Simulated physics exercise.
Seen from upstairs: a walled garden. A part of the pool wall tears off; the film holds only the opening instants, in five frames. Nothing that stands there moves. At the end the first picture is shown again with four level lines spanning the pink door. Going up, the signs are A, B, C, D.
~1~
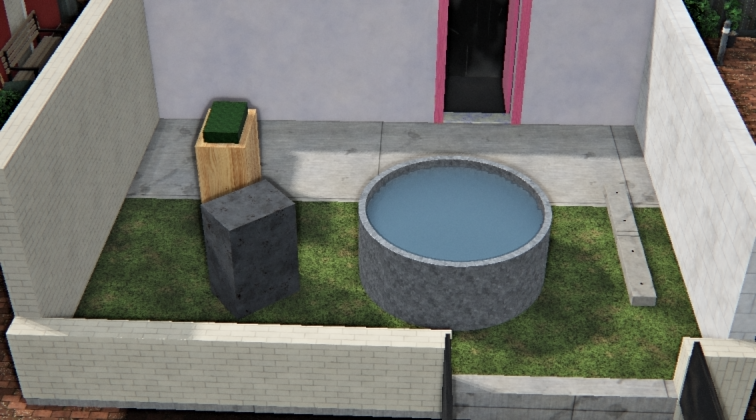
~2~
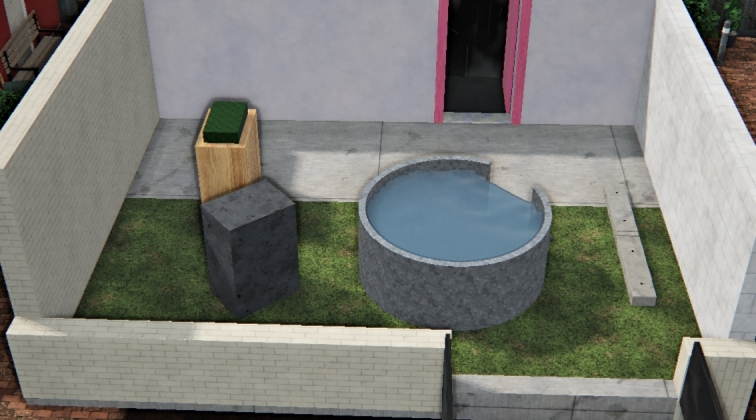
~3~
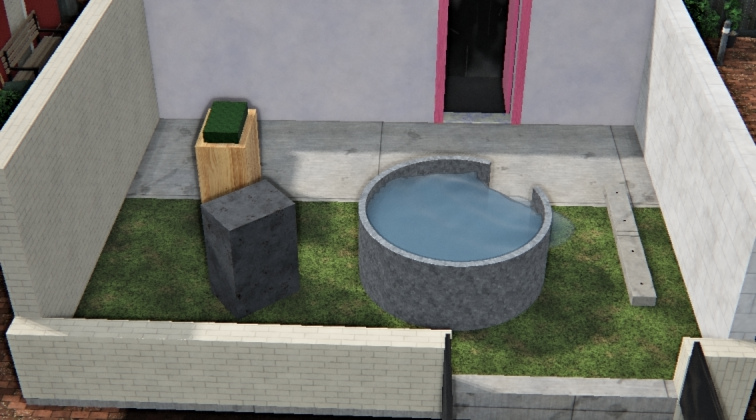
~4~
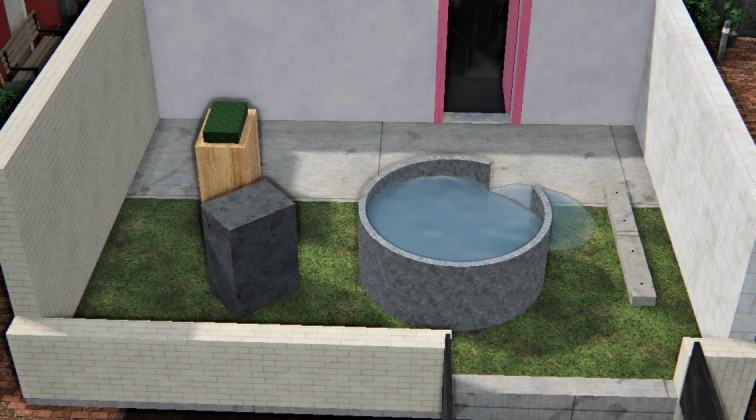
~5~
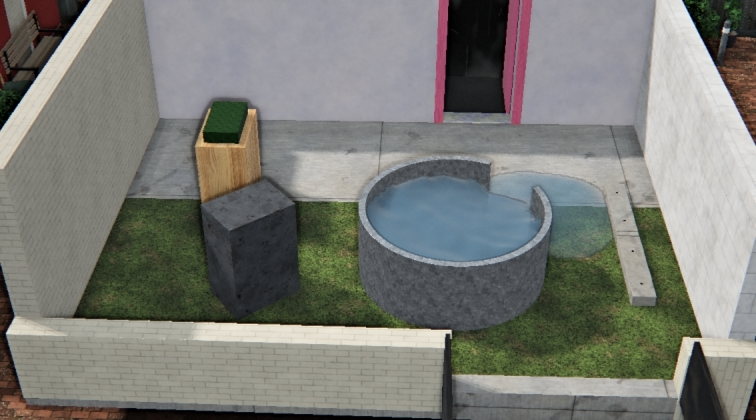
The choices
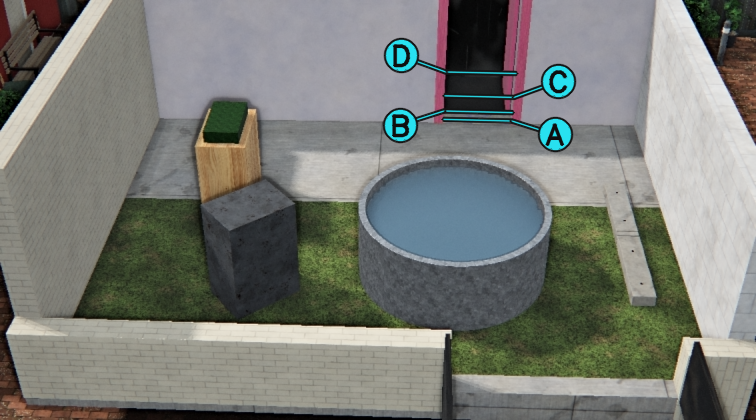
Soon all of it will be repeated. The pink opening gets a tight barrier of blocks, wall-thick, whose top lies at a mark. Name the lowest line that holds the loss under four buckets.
I would pick line B.
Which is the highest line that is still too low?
The answer is A.
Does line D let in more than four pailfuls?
No, not at all.
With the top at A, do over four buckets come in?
Yes.
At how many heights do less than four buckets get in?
Three.
In cyan, A at (477, 120); B at (478, 111); C at (479, 96); D at (480, 72); from the bottom up A, B, C, D.
With A, about 10 bucketfuls get in.
With B, nothing gets over.
With C, nothing gets over.
With D, nothing gets over.
